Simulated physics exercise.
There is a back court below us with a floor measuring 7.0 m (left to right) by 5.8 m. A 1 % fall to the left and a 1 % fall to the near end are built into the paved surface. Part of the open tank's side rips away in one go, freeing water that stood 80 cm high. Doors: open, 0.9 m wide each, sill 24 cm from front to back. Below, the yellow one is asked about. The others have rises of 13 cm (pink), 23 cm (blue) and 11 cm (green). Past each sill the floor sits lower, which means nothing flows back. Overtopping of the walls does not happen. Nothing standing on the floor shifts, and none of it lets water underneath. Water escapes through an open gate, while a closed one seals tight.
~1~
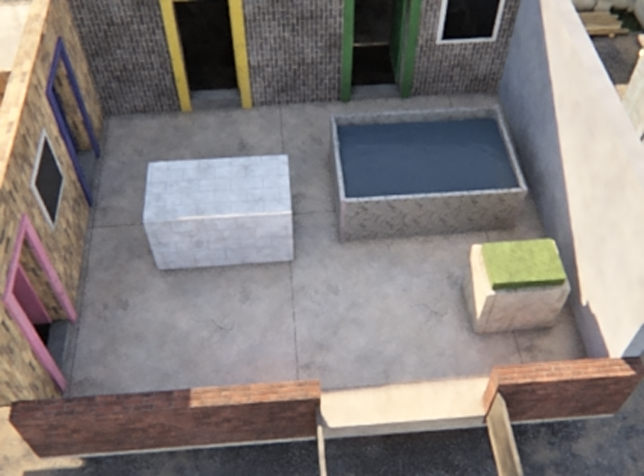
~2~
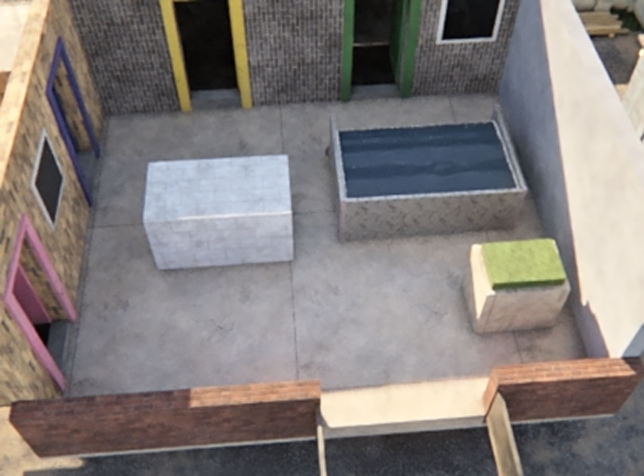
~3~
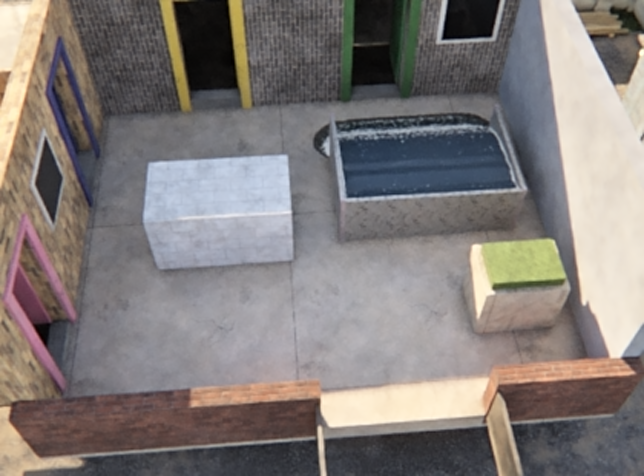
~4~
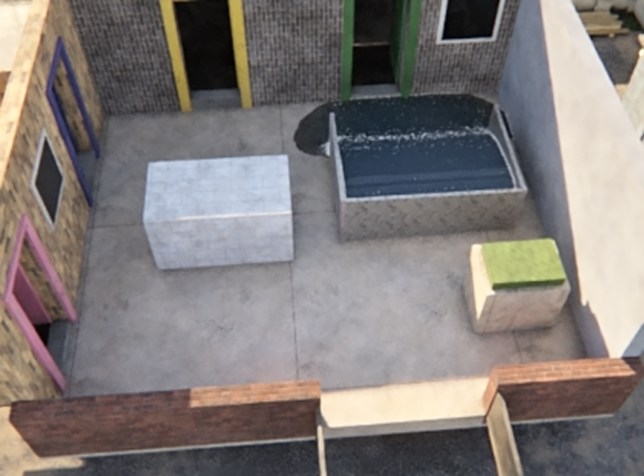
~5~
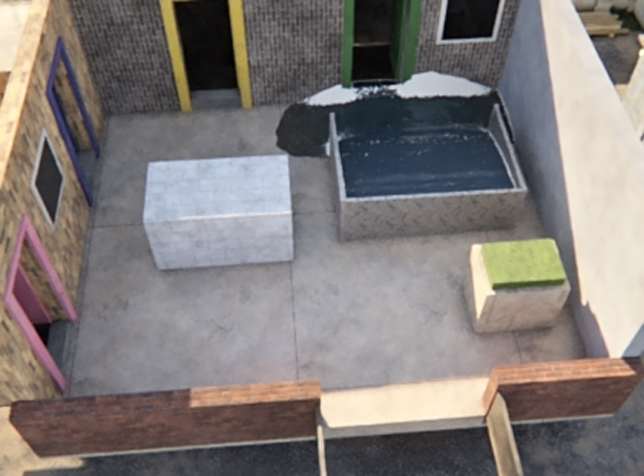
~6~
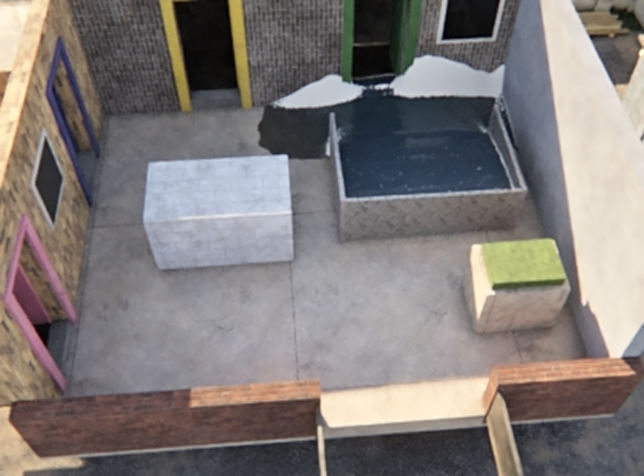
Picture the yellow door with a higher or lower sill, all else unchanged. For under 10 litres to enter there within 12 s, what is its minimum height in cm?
Its minimum height would be about 6 cm.
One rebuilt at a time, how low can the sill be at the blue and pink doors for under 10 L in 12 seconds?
Some 18 cm for blue, some 14.0 cm for pink.
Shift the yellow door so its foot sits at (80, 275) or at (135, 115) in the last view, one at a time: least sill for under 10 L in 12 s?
8.0 and 14.5 cm.
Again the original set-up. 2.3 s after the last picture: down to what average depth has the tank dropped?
Averaged depth comes out at about 19 cm.
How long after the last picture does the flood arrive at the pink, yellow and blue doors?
Pink = 2.8 s, yellow = 0.3 s, blue = 1.5 s.
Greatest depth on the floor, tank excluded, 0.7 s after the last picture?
Max depth: About 58 cm.
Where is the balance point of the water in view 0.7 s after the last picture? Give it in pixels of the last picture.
Look at about (403, 147) in the last view.
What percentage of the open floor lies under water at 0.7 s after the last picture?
Approximately 20 % of it.
Then, 0.7 s after the last picture water covers 20 % of the floor, deepest (58 cm) near (490, 93); 8 cm at the yellow door, 0 litres in over its 22 cm sill.
Then, 2.3 s after the last picture water covers 45 % of the floor, deepest (40 cm) near (588, 388); 9 cm at the yellow door, 0 litres in over its 22 cm sill.
Then, 11.3 s after the last picture water covers 95 % of the floor, deepest (16 cm) near (57, 430); 4 cm at the yellow door, 0 litres in over its 22 cm sill.
At the yellow door as built, the water peaked near 10 cm, 1.3 s after the last picture.
With a sill of 5 cm, 16 litres would have come in within the 12 s; with 7 cm, 5 litres. So under 10 litres takes about 6 cm.
